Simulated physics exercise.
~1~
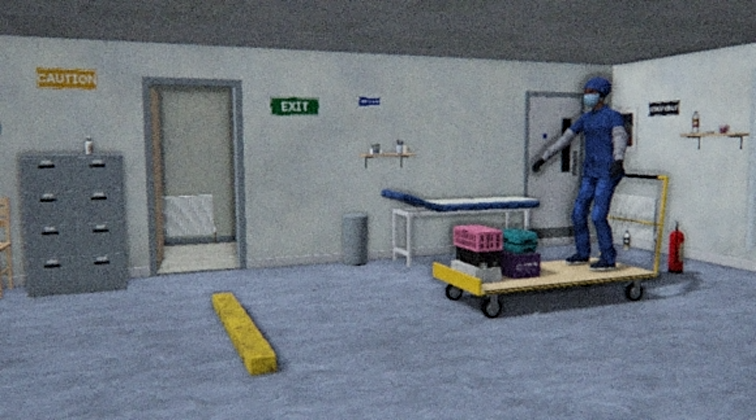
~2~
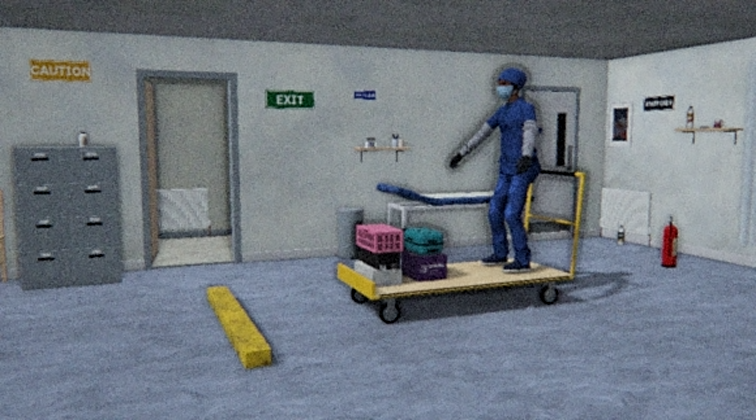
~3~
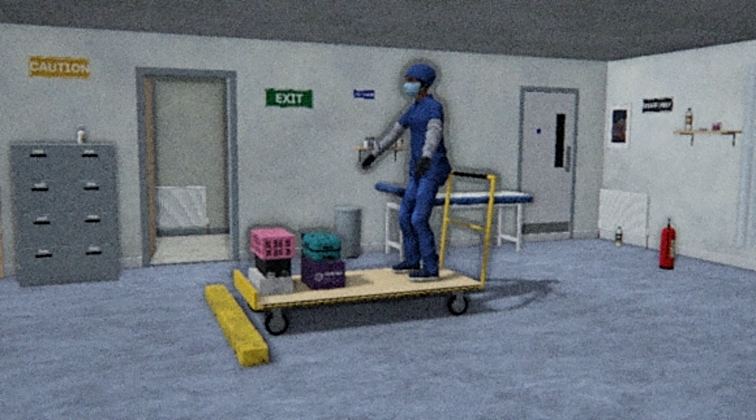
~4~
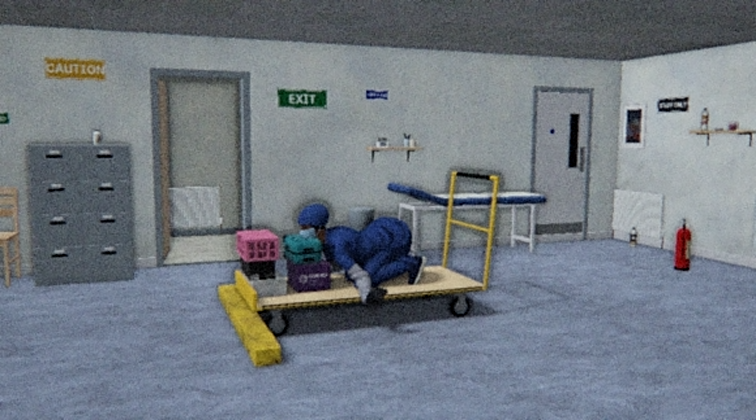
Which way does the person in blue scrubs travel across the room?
The person travels to the left, standing on the trolley as it rolls toward the yellow kerb.
Person in blue scrubs riding a crate-laden trolley left to a yellow kerb, then dropping forward onto the deck behind the load.
